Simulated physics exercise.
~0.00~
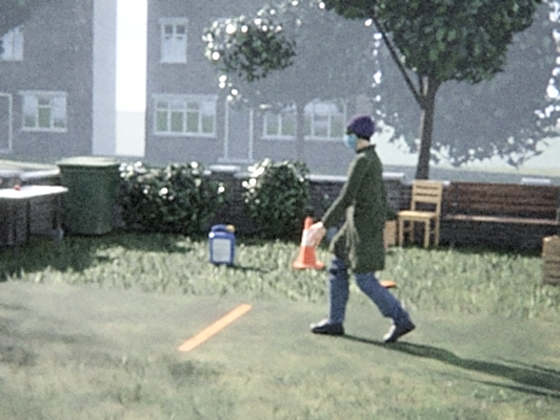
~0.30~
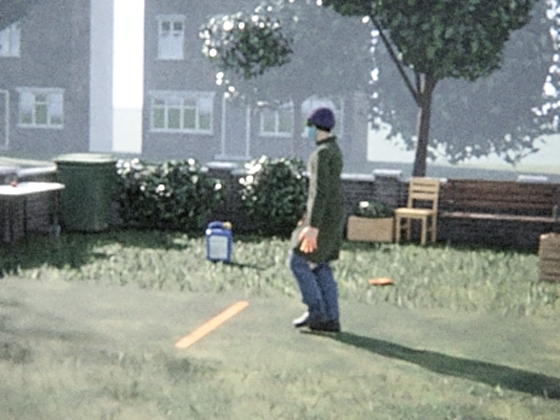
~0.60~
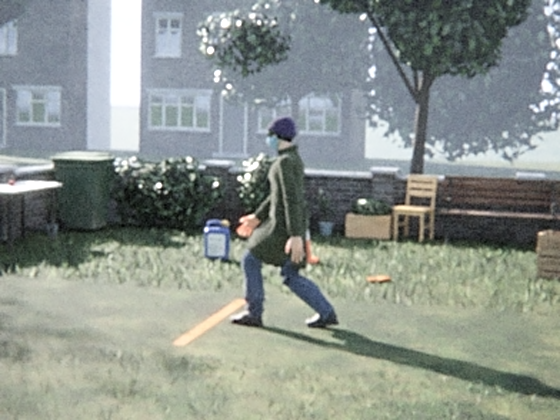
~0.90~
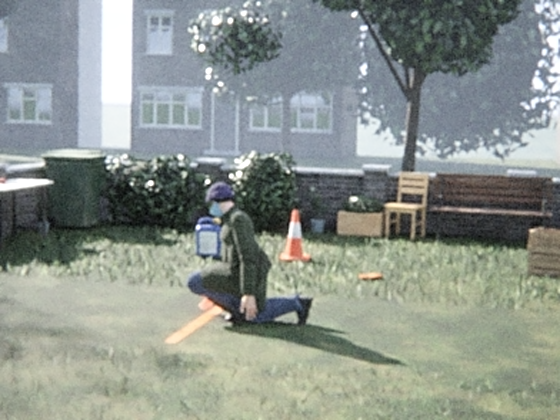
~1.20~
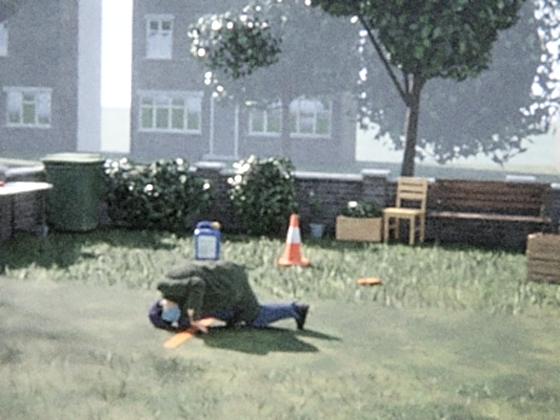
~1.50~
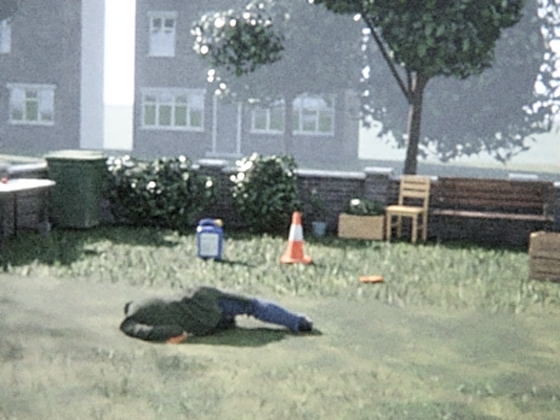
On a lawn in front of houses, a person in a dark coat and purple hat walked left toward a strip of orange tape, then sank to the knees and crumpled forward, ending up lying with head and chest beyond the tape and hips short of it.
